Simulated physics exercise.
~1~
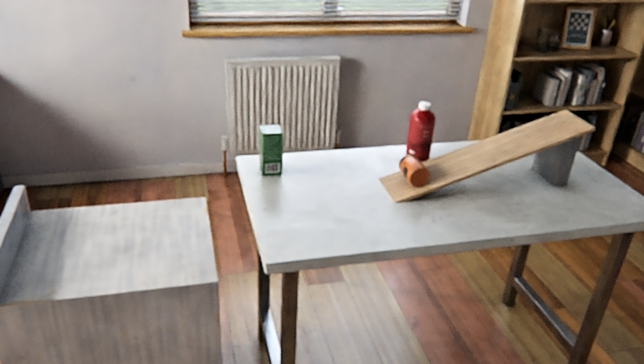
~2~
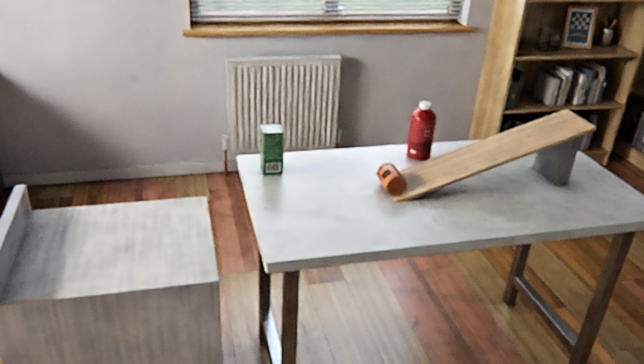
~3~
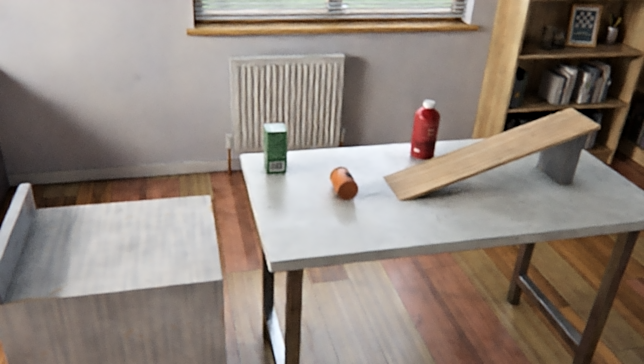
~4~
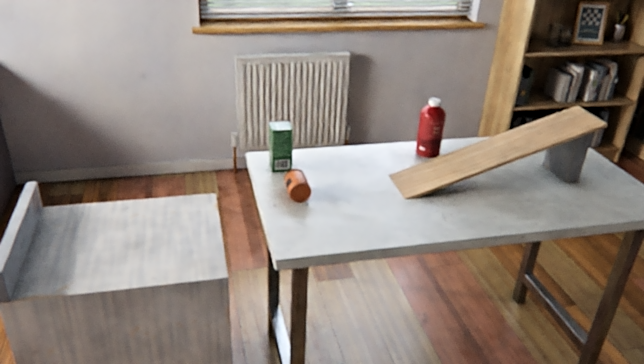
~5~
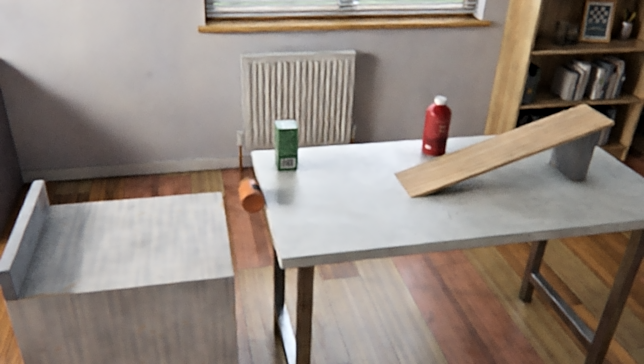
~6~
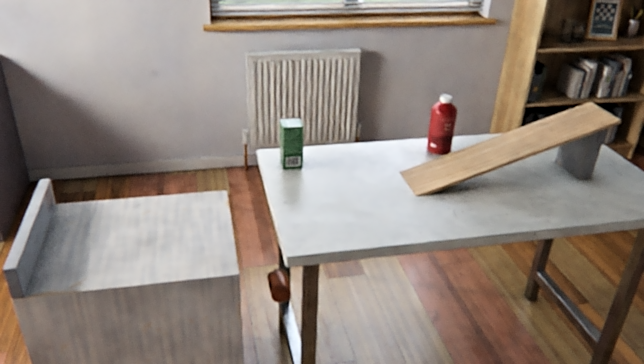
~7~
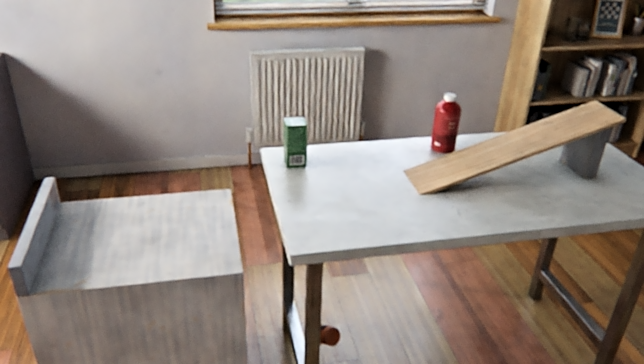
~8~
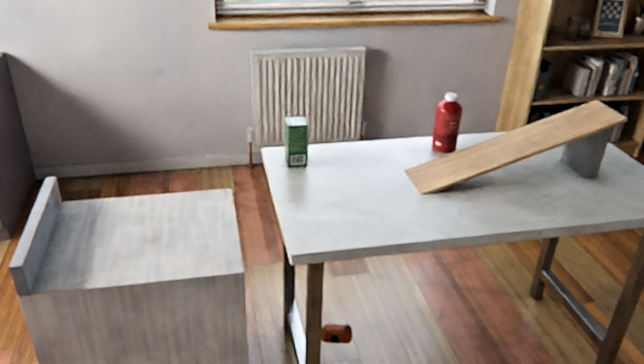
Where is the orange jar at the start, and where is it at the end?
At the start the orange jar is on the table at the low end of the ramp, near the red bottle. At the end it lies down in the gap, below the tabletop and close to the table's left legs.
